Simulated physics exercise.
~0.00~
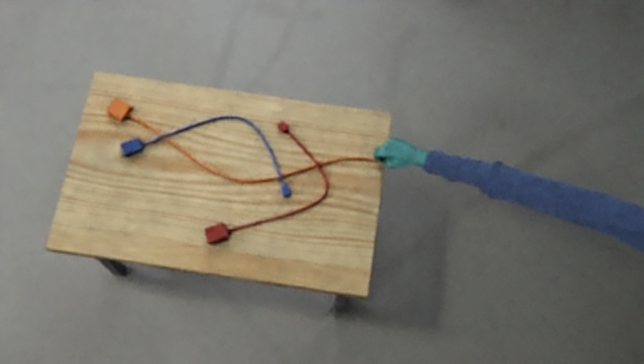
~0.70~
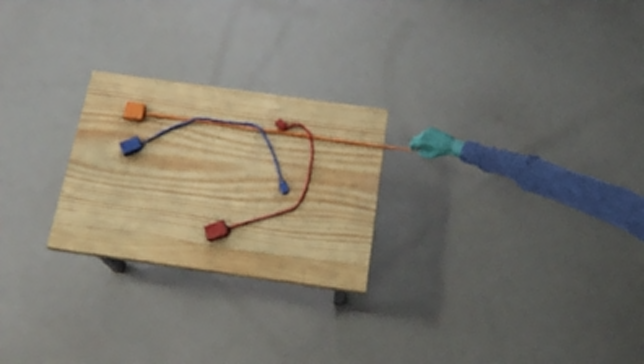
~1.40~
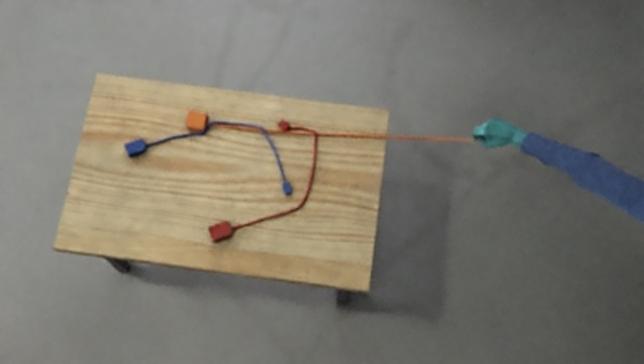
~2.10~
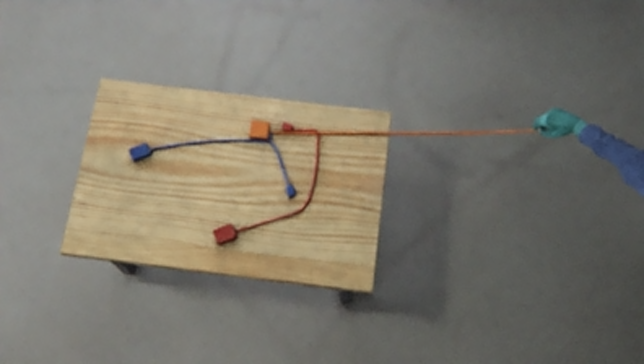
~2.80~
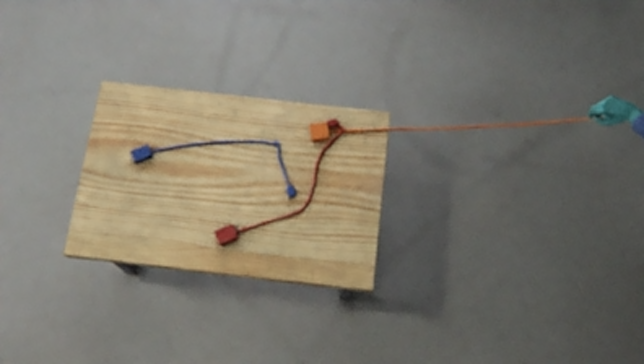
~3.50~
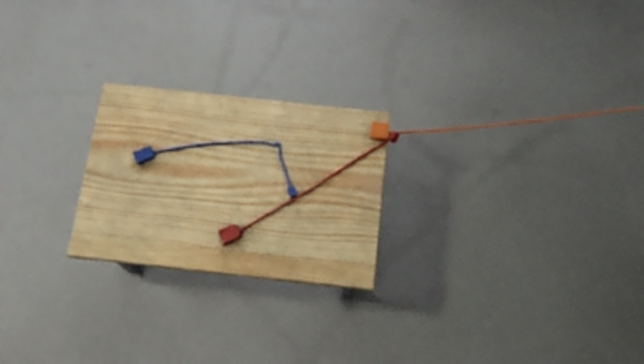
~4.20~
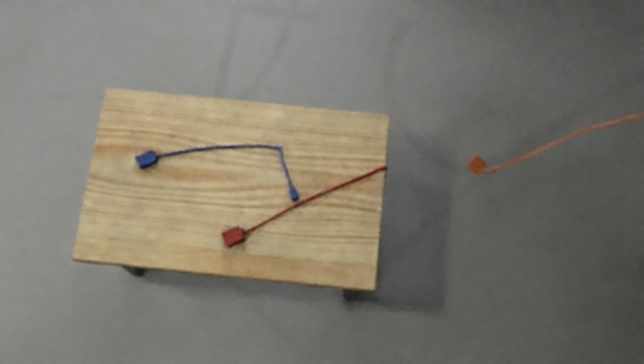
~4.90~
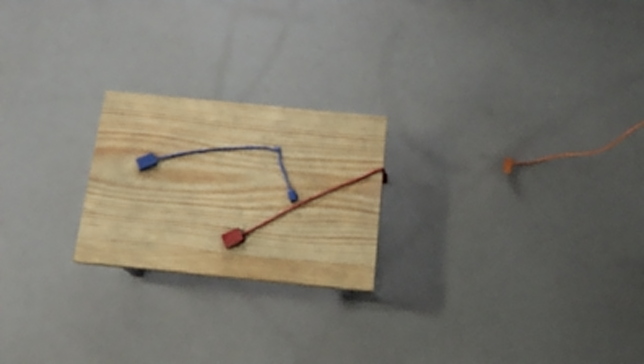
On a wooden table, a gloved hand pulling an orange lead off the right side, dragging the red lead's end over the edge.
